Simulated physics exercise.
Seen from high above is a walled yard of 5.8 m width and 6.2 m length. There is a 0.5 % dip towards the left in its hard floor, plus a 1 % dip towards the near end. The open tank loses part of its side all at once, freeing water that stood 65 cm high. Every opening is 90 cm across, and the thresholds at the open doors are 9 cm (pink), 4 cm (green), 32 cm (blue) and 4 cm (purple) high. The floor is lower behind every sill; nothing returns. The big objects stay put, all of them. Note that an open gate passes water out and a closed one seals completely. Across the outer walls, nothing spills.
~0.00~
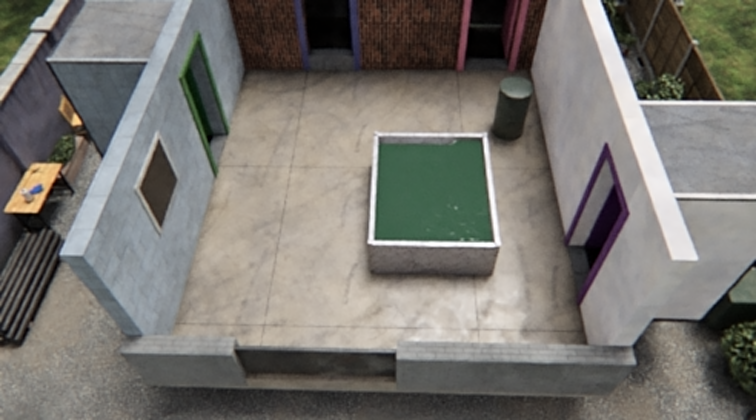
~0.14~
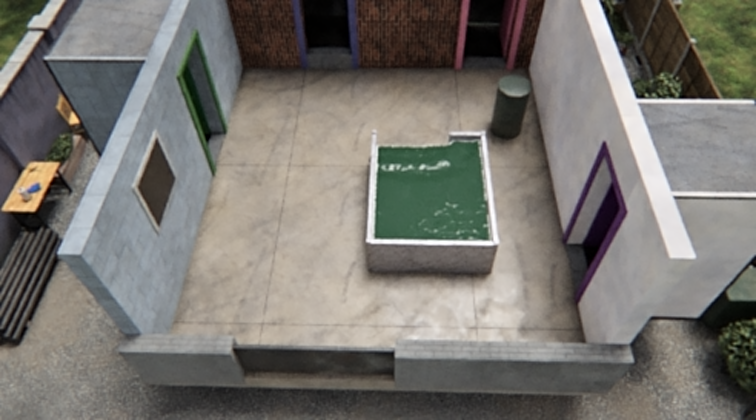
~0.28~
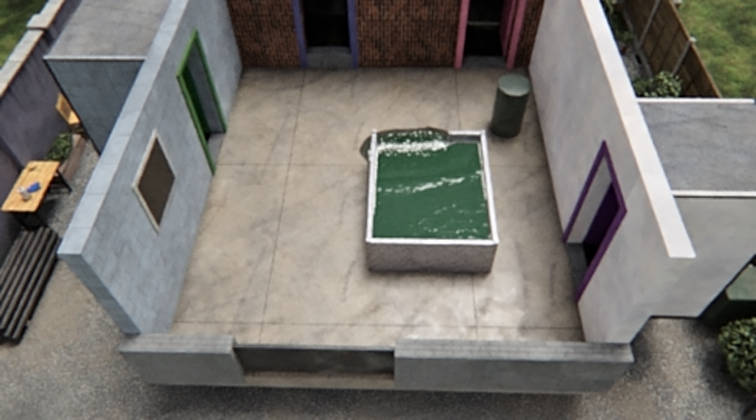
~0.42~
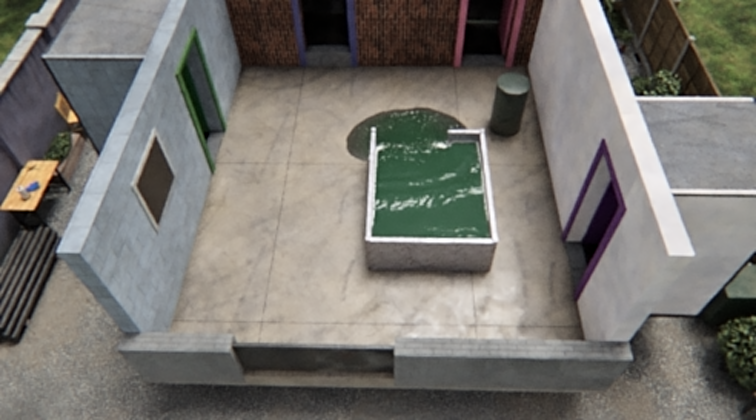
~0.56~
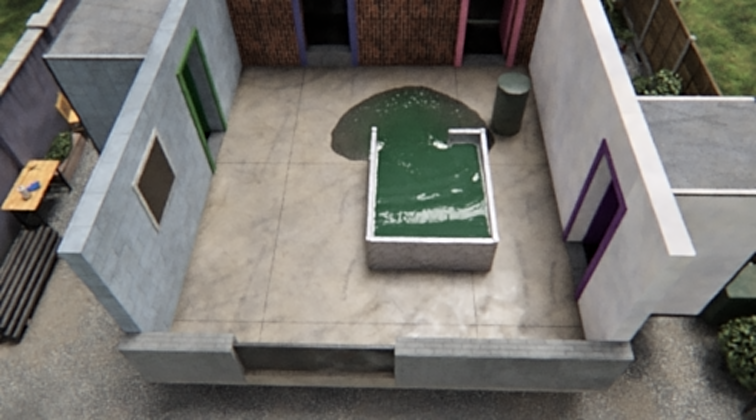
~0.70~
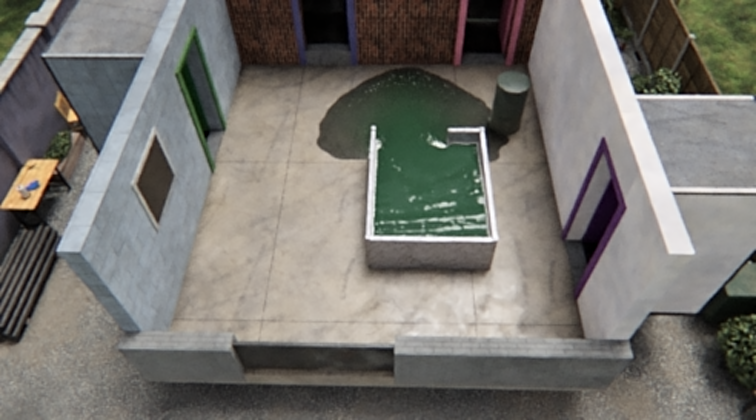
In a walled yard seen from above, part of the far side of an open tank of green water gave way, and the water poured out and spread across the floor towards the brick wall.
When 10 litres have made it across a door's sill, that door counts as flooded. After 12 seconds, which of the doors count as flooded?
Pink door: Flooded; green door: Flooded; blue door: Not flooded; purple door: Flooded.
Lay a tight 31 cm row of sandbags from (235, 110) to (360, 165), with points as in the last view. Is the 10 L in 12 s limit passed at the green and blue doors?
Note - green: Limit held; blue: Limit held.
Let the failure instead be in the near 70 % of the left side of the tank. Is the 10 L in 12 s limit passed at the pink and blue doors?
Then: Pink below, blue under.
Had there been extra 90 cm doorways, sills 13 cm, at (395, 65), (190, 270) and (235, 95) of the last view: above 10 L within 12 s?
So, in the order given, it's beyond the mark, then shy of the mark, then beyond the mark.
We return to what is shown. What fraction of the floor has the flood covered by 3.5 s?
Close to 45 in a hundred.
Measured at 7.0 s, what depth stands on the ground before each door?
In centimetres - pink: 10, green: 7, blue: 10, purple: 1.
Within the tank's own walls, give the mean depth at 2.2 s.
It averages close to 31 cm.
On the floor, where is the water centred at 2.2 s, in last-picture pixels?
About (402, 141).
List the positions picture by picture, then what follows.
In the first picture, still water, 65 cm deep, in the open tank at (432, 188).
In the second picture, water pours out on the open tank's far side and has run 0.7 m, to a hidden place; typically 5 cm deep outside, 65 cm at the open tank's back.
In the third picture, water pours out on the open tank's far side and has run 0.9 m, to a hidden place; typically 10 cm deep outside, 65 cm at the open tank's back.
In the fourth picture, the front is at (428, 112), 1.3 m from the gap on the open tank's far side; 2.0 m2 of floor is under water; 65 cm left at the back of the open tank.
In the fifth picture, the front is at (425, 90), 1.9 m from the gap on the open tank's far side; 3.6 m2 of floor is under water; 64 cm left at the back of the open tank.
In the sixth picture, water pours out on the open tank's far side and has run 2.4 m, to (403, 70); typically 5 cm deep outside, 59 cm at the open tank's back.
After 1.4 s water covers 30 % of the floor and is deepest (32 cm) near (403, 153); pink door 10 cm at the sill, 1 L in, green door not reached, blue door 17 cm at the sill, 0 L in, purple door not reached.
After 2.2 s water covers 35 % of the floor and is deepest (39 cm) near (242, 67); pink door 17 cm at the sill, 15 L in, green door not reached, blue door 22 cm at the sill, 0 L in, purple door not reached.
After 3.5 s water covers 45 % of the floor and is deepest (27 cm) near (251, 67); pink door 15 cm at the sill, 47 L in, green door 6 cm at the sill, 0 L in, blue door 14 cm at the sill, 0 L in, purple door not reached.
After 7.0 s water covers 90 % of the floor and is deepest (14 cm) near (164, 356); pink door 10 cm at the sill, 79 L in, green door 7 cm at the sill, 25 L in, blue door 10 cm at the sill, 0 L in, purple door 1 cm at the sill, 0 L in.
After 12.0 s water covers 95 % of the floor and is deepest (13 cm) near (164, 356); pink door 2 cm at the sill, 80 L in, green door 6 cm at the sill, 54 L in, blue door 4 cm at the sill, 0 L in, purple door 9 cm at the sill, 19 L in.
